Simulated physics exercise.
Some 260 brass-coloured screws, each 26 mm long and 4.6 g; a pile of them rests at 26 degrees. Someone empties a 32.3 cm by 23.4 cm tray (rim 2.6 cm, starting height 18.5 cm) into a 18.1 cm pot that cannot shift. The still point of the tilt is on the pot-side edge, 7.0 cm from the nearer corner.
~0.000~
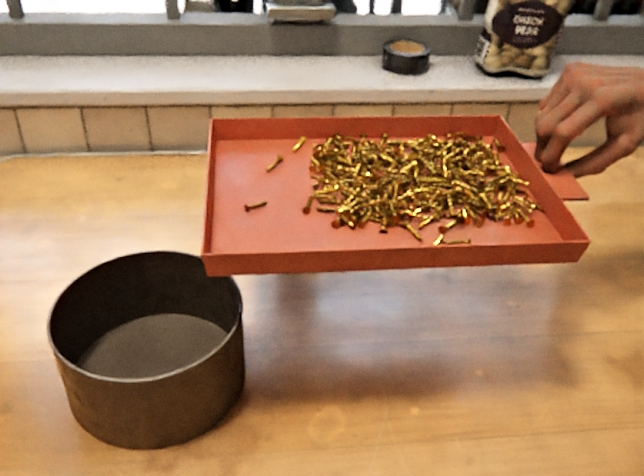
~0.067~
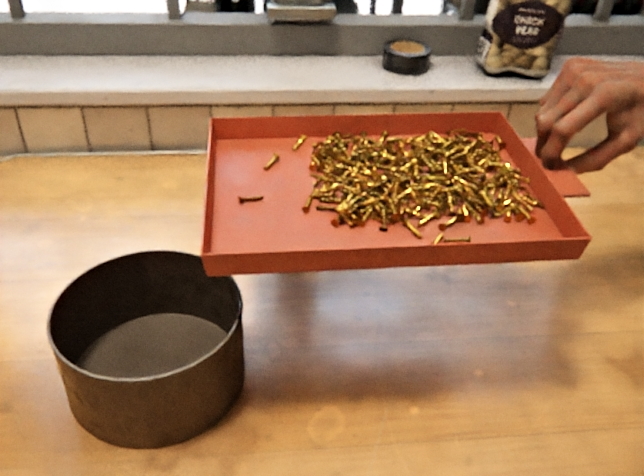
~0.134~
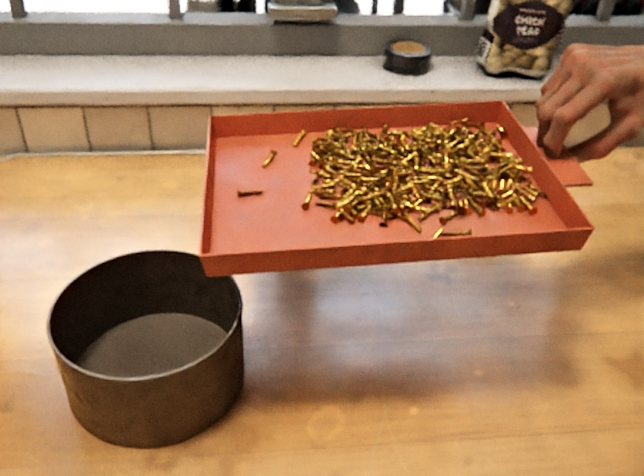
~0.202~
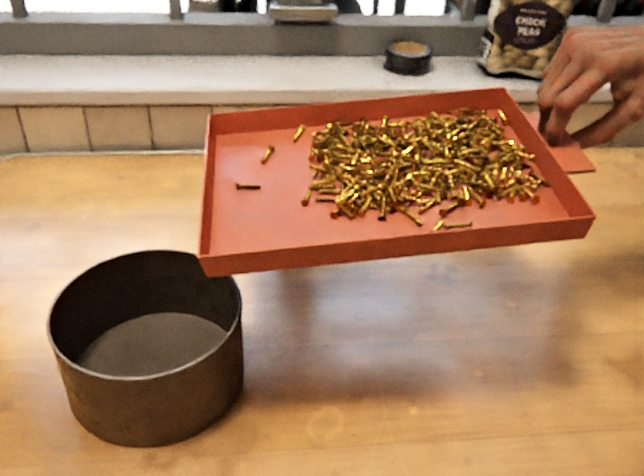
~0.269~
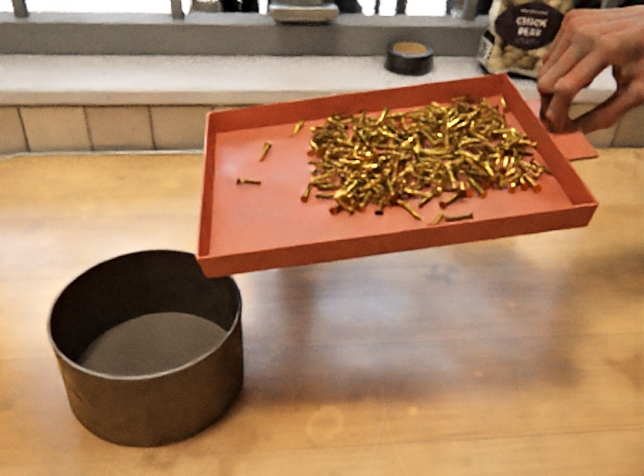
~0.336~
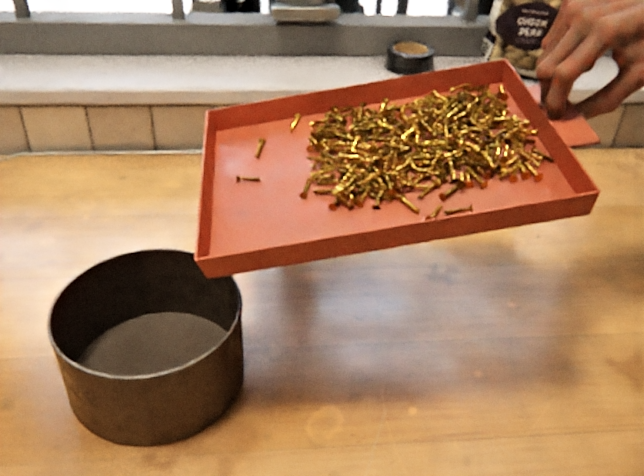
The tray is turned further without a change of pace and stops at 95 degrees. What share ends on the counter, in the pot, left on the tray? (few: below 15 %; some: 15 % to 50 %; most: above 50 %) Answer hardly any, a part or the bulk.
Counter hardly any, pot the bulk, tray hardly any.
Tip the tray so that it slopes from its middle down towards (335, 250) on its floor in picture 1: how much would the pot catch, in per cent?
About 15 per cent.
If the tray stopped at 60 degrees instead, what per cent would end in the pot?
In that case some 10 per cent.
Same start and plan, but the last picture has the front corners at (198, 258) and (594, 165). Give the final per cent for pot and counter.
Pot 95, counter 5.
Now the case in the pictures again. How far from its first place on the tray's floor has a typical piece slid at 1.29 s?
About 19 cm.
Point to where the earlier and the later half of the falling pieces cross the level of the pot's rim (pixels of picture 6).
First near (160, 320), later near (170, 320).
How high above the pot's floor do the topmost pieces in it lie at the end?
About 3.0 cm.
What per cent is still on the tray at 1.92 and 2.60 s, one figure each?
In turn: 90, 5.
After 1.29 s, tilt 50 degrees; the tray holds 95 %, the pot 0 %.
After 1.92 s, tilt 76 degrees; the tray holds 90 %, the pot 10 %.
After 2.60 s, tilt 95 degrees; the tray holds 5 %, the pot 90 %.
At rest (3.8 s), counter 5 %, pot 95 %, tray 0 %.
